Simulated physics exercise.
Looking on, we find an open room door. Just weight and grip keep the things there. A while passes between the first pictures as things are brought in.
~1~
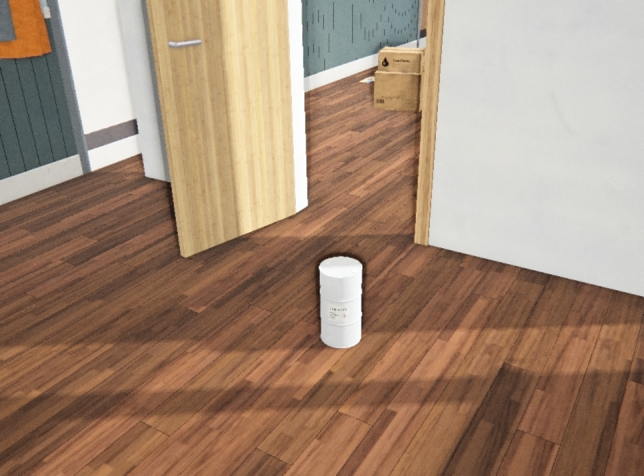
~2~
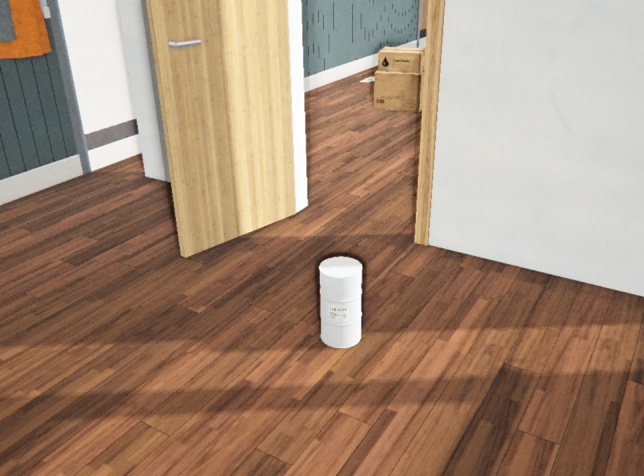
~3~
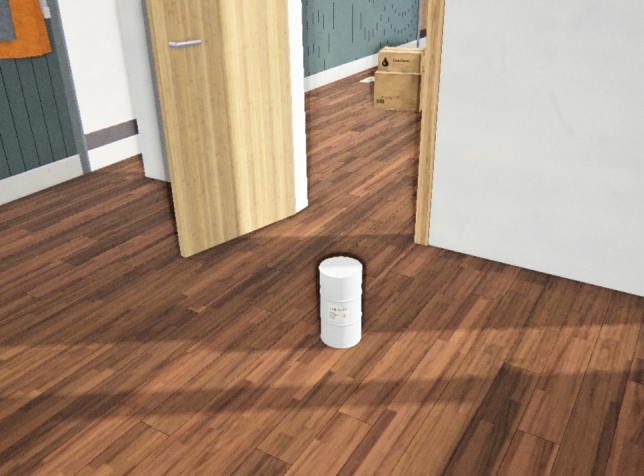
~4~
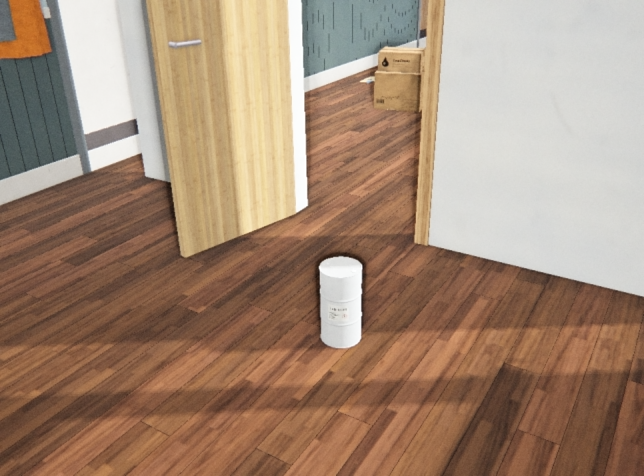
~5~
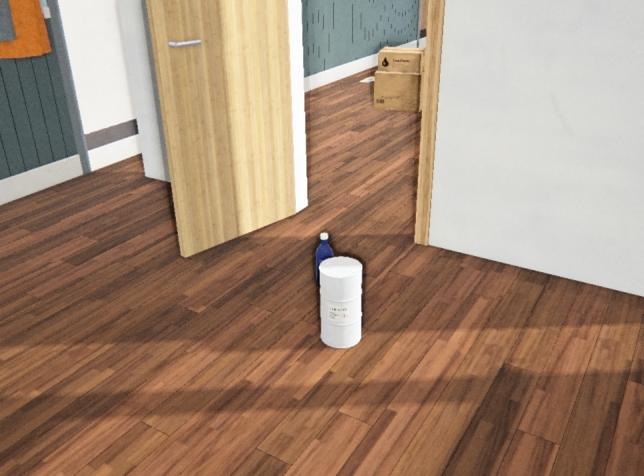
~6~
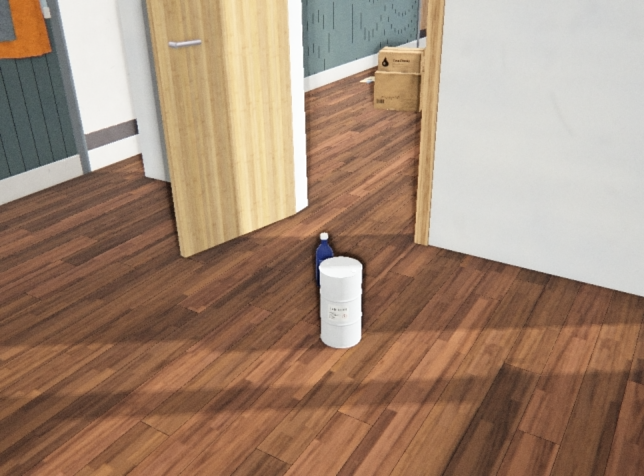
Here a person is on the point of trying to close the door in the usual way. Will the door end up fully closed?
The door will probably complete its swing.
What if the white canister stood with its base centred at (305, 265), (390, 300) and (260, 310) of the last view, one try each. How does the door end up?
Try 1 - gets caught; try 2 - swings fully home; try 3 - swings fully home.
Then, 0.80 s after the last picture, open by 89°.
Then, 1.60 s after the last picture, open by 59°.
Then, 2.20 s after the last picture, open by 36°.
Then, 2.80 s after the last picture, open by 12°.
At rest, open by 0°; both in place. Seen from the same camera at the end, blue bottle near (324, 260).
